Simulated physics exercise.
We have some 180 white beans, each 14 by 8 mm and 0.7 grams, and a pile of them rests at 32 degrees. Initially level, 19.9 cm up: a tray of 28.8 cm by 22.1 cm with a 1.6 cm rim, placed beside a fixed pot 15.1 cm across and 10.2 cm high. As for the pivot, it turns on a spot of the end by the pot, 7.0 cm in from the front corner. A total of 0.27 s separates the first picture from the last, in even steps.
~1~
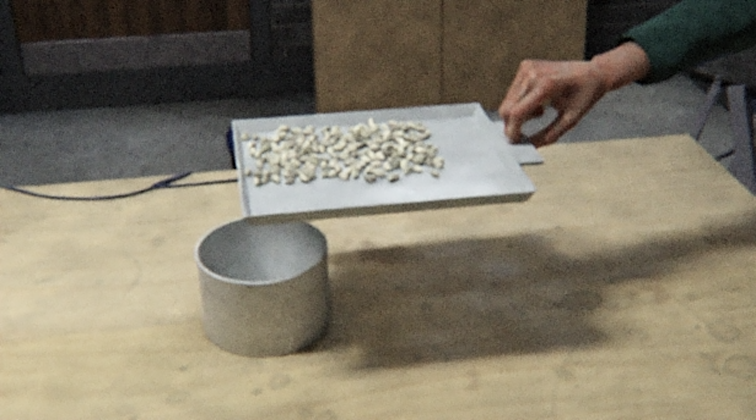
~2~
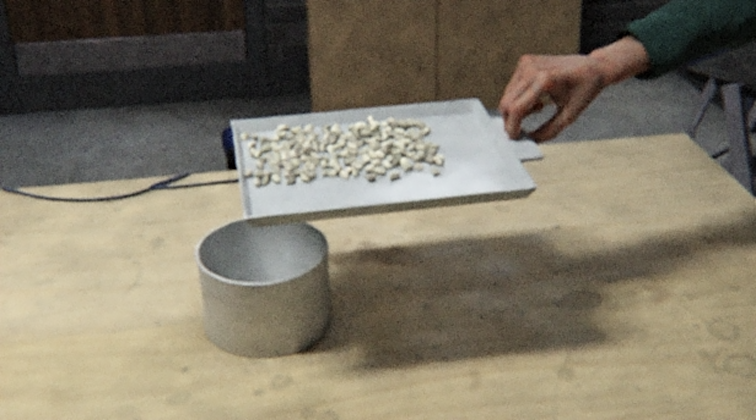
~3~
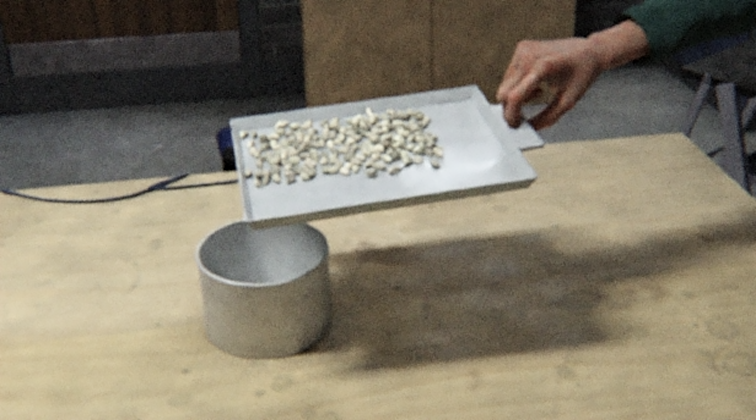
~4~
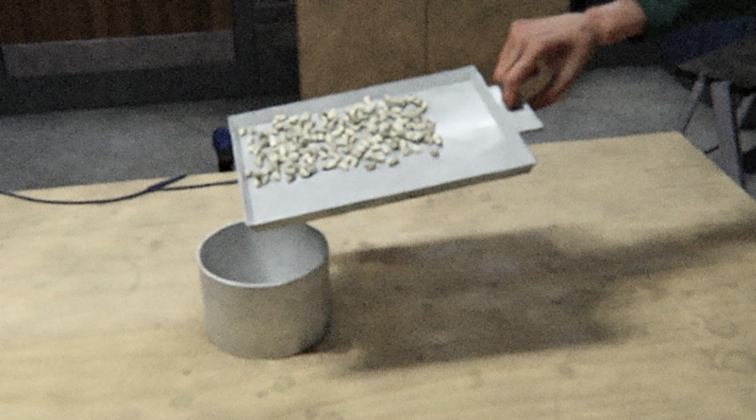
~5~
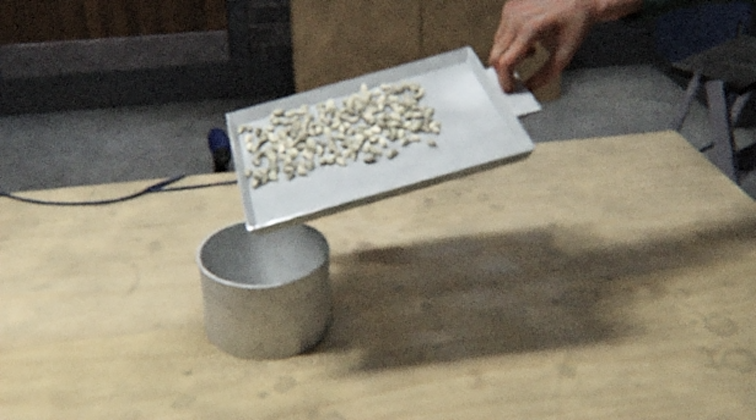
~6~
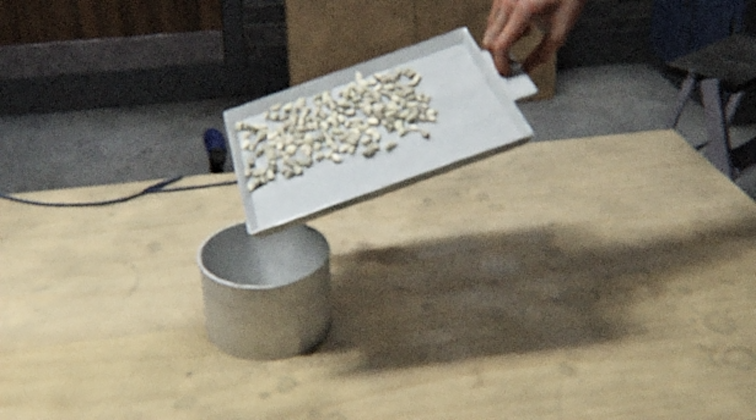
The footage shows a hand gripping the tab of a shallow grey tray of white beans above a wooden table, then raising the tray's right end steadily so it slopes down leftward toward a round metal pot.
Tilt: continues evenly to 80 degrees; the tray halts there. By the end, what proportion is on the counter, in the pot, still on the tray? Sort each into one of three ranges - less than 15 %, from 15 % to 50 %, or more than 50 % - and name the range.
Ranges: Counter: More than 50 %; pot: Less than 15 %; tray: Less than 15 %.
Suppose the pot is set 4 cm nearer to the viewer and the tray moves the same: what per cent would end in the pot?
I'd put it at around 30 per cent.
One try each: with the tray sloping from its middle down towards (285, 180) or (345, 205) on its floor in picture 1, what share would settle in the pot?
Some 25 and 0 per cent.
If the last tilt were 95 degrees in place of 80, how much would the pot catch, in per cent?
In that case some 10 per cent.
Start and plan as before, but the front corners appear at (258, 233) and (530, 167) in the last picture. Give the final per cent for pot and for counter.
Split: Pot = 0, counter = 100.
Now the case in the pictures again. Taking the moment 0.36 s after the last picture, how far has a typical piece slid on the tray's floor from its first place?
I'd say close to 9 centimetres.
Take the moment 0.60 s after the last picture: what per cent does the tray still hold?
Estimate: Near 35 in a hundred.
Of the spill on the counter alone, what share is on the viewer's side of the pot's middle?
Near 100 in a hundred.
Then, 0.36 s after the last picture, tilt 48 degrees; the tray holds 100 %, the pot 0 %.
Then, 0.60 s after the last picture, tilt 69 degrees; the tray holds 35 %, the pot 0 %.
Then, 0.94 s after the last picture, tilt 80 degrees; the tray holds 0 %, the pot 5 %.
In the end, counter 95 %, pot 5 %, tray 0 %.
